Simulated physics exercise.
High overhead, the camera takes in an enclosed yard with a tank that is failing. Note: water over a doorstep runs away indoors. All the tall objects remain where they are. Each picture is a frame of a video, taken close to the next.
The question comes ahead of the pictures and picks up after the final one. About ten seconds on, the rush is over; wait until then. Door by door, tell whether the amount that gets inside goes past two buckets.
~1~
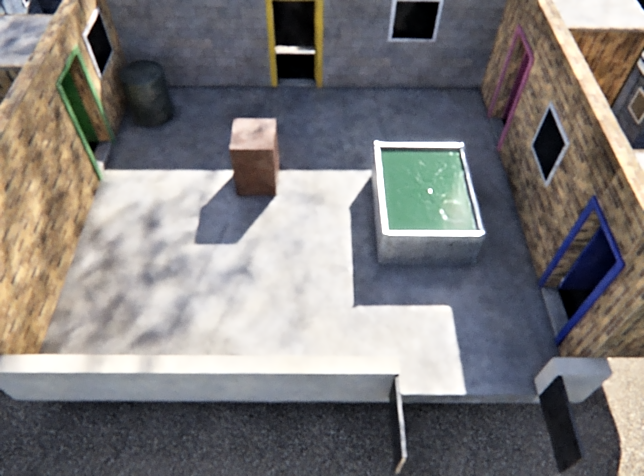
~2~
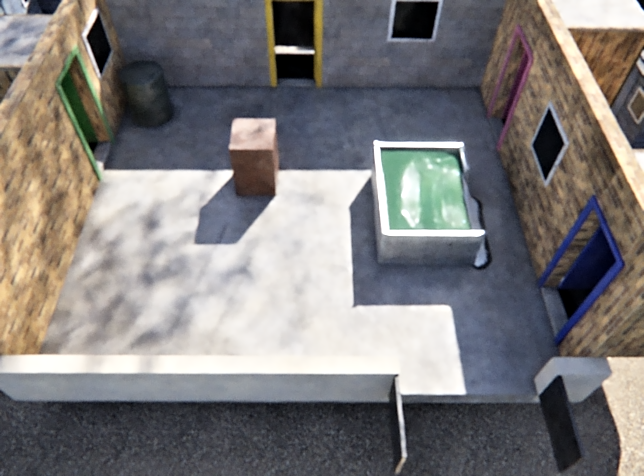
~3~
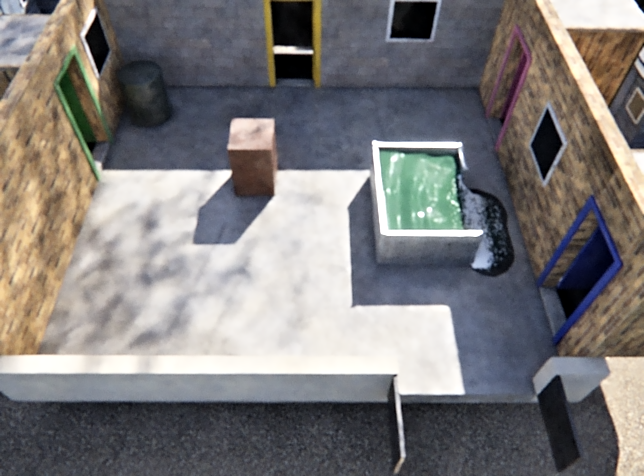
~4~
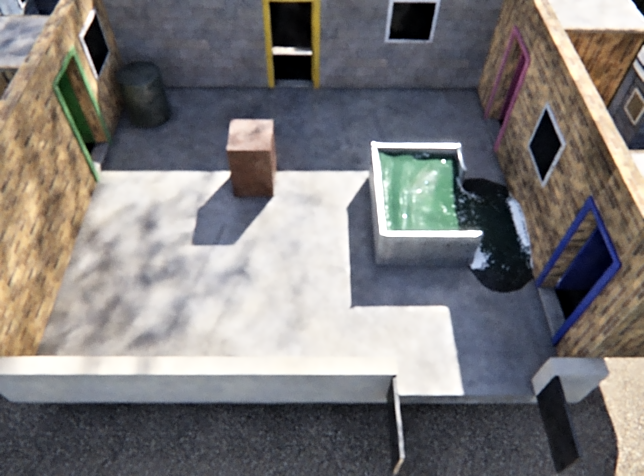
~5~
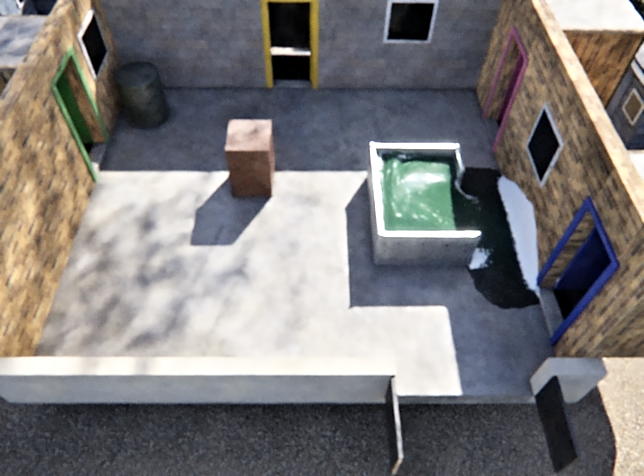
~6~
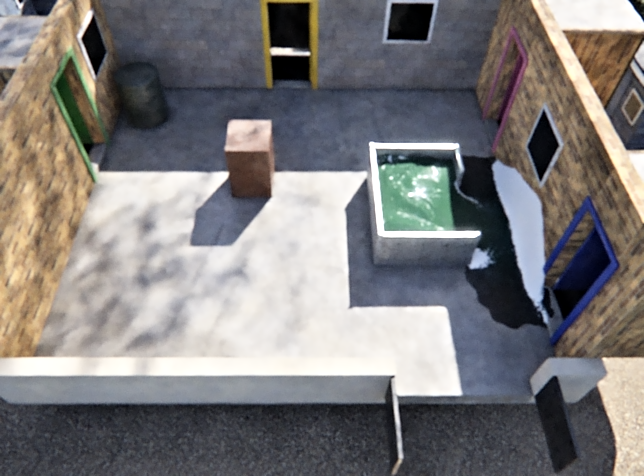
The green door doesn't get too much water coming through. The blue door gets too much water coming through. The yellow door doesn't get too much water coming through. The pink door doesn't get too much water coming through.
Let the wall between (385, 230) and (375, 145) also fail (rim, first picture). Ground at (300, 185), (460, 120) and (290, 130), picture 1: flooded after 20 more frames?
In turn: Inundated, then untouched, then inundated.
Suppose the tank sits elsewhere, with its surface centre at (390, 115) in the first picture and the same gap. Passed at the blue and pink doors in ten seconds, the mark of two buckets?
Lab note - blue door: Short of the limit; pink door: Above the limit.
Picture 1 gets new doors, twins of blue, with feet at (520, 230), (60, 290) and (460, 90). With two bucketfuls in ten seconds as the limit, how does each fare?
In order, the new doors go: Overshoots, undershoots, undershoots.
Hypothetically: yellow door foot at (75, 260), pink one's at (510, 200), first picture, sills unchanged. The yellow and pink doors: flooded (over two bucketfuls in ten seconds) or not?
Yellow lets less in, pink lets more in.
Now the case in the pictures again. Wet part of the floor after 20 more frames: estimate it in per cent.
The answer is around 25 per cent.
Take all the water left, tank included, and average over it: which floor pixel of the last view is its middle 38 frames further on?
Centre of mass: Roughly (384, 185).
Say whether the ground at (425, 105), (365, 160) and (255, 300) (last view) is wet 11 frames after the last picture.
The three points read soaked through, clear and clear.
A moment on, water covers 15 % of the floor; the green door not reached, the blue door under two buckets in, the yellow door not reached, the pink door wet at the sill, nothing in.
Next, water covers 25 % of the floor; the green door not reached, the blue door over two buckets in, the yellow door not reached, the pink door wet at the sill, nothing in.
Then, water covers 25 % of the floor; the green door not reached, the blue door over two buckets in, the yellow door wet at the sill, nothing in, the pink door under two buckets in.
Later, water covers 55 % of the floor; the green door not reached, the blue door over two buckets in, the yellow door under two buckets in, the pink door under two buckets in.
In the end, water covers 75 % of the floor; the green door wet at the sill, nothing in, the blue door over two buckets in, the yellow door under two buckets in, the pink door under two buckets in.
